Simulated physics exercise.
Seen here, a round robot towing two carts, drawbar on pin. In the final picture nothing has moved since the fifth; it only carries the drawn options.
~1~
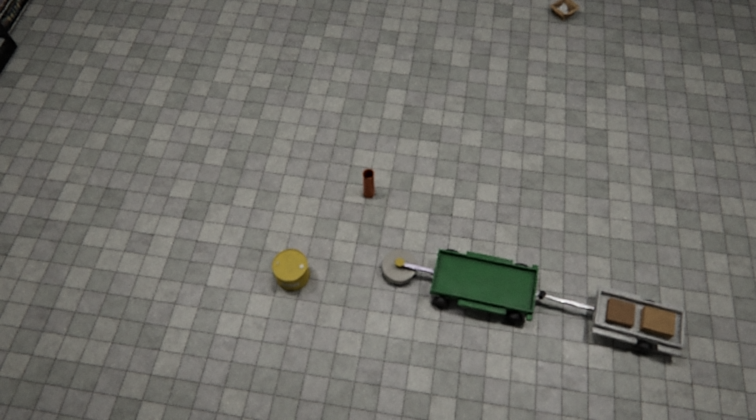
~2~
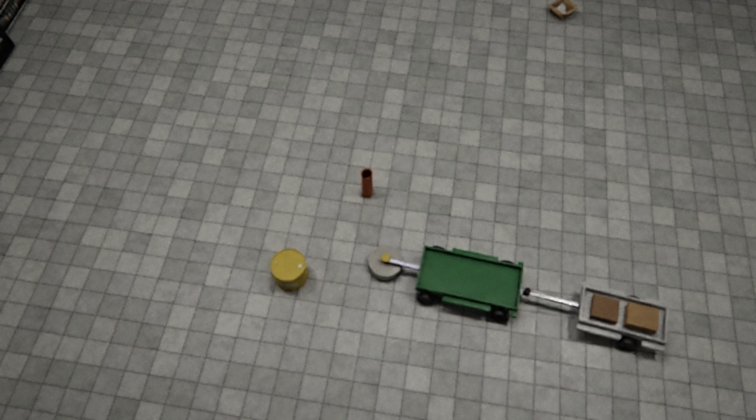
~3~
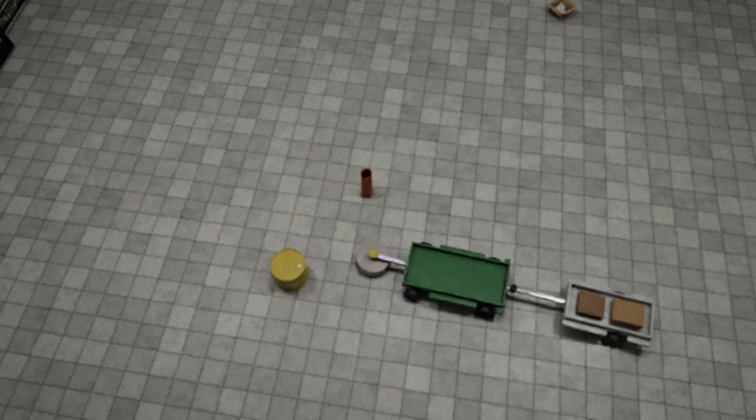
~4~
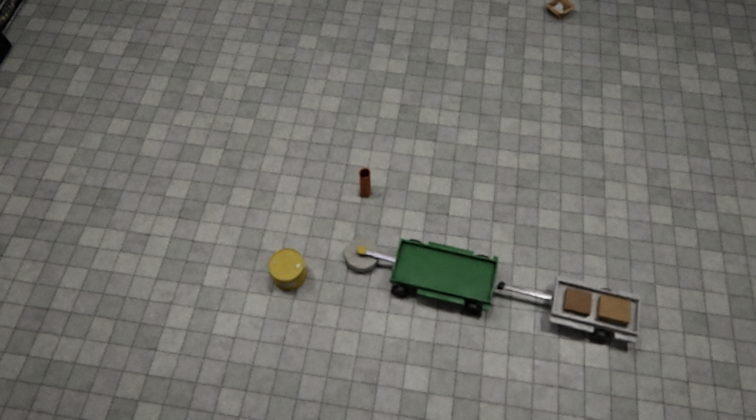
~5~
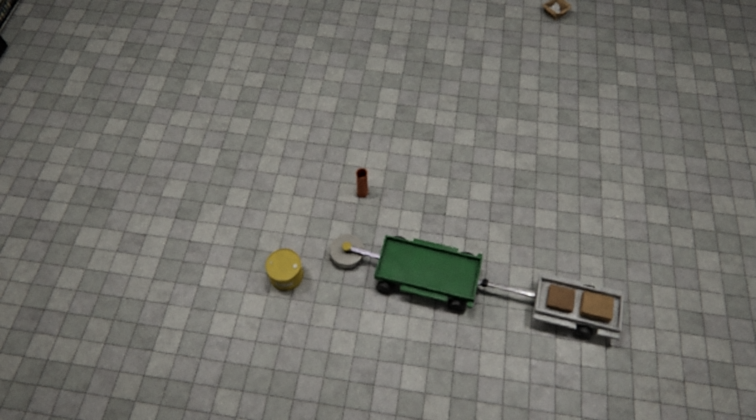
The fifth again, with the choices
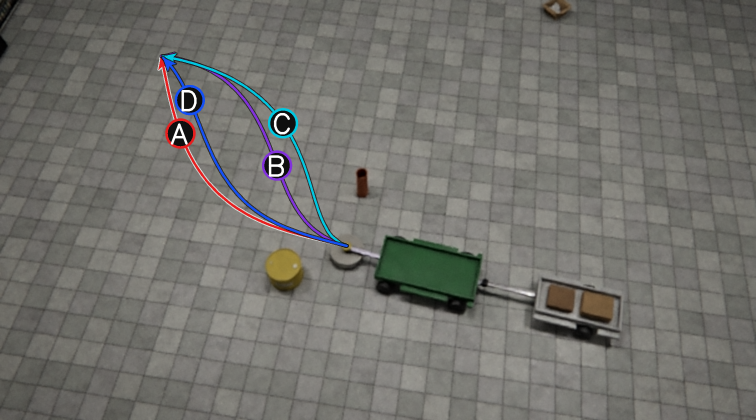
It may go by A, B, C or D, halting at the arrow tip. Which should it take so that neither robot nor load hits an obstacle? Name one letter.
It should follow B.
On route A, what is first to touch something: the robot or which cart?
The green cart.
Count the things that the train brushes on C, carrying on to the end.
In all, one.
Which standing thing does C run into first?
It meets the orange post.
On the marked copy, A from (347, 246) via (203, 176) to (161, 56); B from (347, 246) via (263, 130) to (161, 56); C from (347, 246) via (280, 119) to (163, 56); D from (347, 246) via (216, 163) to (163, 58).
Taking B. A third of the way, robot (279, 172), last cart (457, 274).
Two thirds of the way, robot (235, 93), last cart (356, 221).
When it is over, robot (163, 62), last cart (294, 161); nothing has been touched.
As for the rest, A meets the yellow tub; C meets the orange post; D meets the yellow tub.
